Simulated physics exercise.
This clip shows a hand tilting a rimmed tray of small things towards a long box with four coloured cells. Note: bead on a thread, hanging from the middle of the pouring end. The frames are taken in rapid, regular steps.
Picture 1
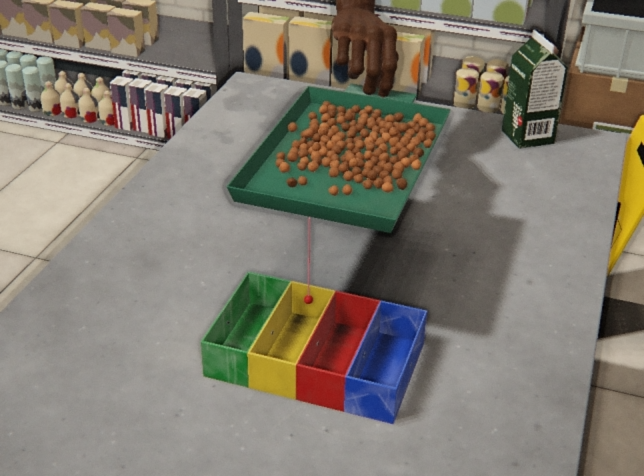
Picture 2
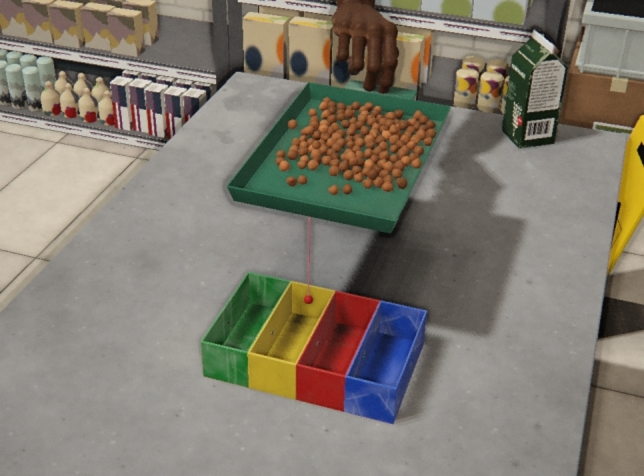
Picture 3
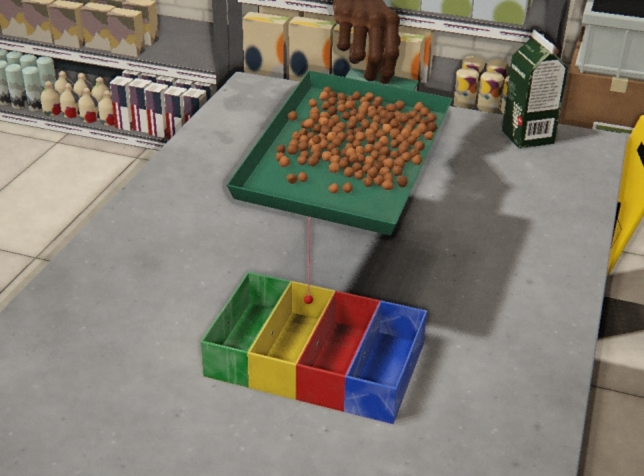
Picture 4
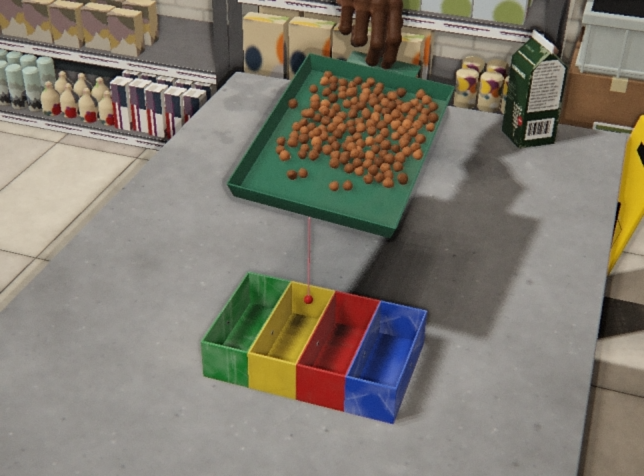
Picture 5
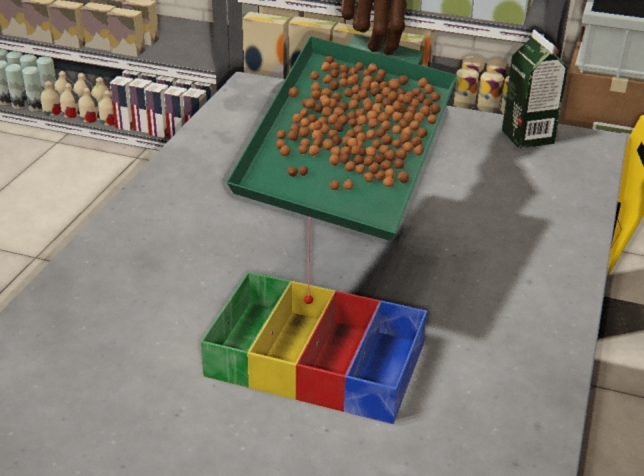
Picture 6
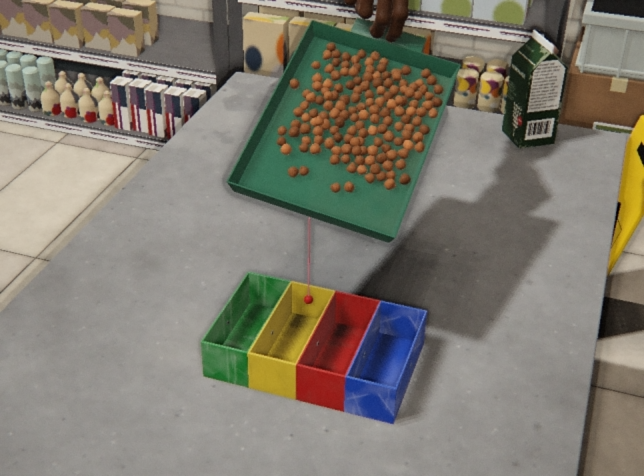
A hand lifts the back of a green tray of small brown balls, steadily tilting it.
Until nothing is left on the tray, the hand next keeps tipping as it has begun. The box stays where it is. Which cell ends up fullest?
The blue cell.
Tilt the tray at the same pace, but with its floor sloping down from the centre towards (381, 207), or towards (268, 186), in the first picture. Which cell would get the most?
Case 1 - that blue cell. Case 2 - the green one.
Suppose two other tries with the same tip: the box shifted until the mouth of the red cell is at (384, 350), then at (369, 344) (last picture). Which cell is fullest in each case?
Try one: The red cell; try two: The red one.
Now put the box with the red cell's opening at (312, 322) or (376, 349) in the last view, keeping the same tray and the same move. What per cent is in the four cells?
Close to 60 in a hundred, followed by close to 100 in a hundred.
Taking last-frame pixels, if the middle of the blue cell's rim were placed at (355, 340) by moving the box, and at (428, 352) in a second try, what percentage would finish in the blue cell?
Around 60 and then 10 per cent.
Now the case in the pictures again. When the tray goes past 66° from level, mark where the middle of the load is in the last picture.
(364, 205).
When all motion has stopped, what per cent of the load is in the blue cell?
Roughly 50 in every hundred pieces, I'd say.
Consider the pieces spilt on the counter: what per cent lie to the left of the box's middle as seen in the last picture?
Roughly 30 %.
Soon after the last picture, tray tipped steeply; most on the tray; a stray few in the blue cell; a small part falling or outside the box.
A little later, tray tipped past a quarter turn; about a quarter on the tray; about a third in the blue cell; about a quarter in the red cell; a stray few in the yellow cell; about a quarter falling or outside the box.
Later still, tray tipped past a quarter turn; about half in the blue cell; about a third in the red cell; a stray few in the yellow cell; a stray few in the green cell; a small part falling or outside the box.
At rest, tray tipped past a quarter turn; about half in the blue cell; about a third in the red cell; a stray few in the yellow cell; a stray few in the green cell; a small part outside the box.
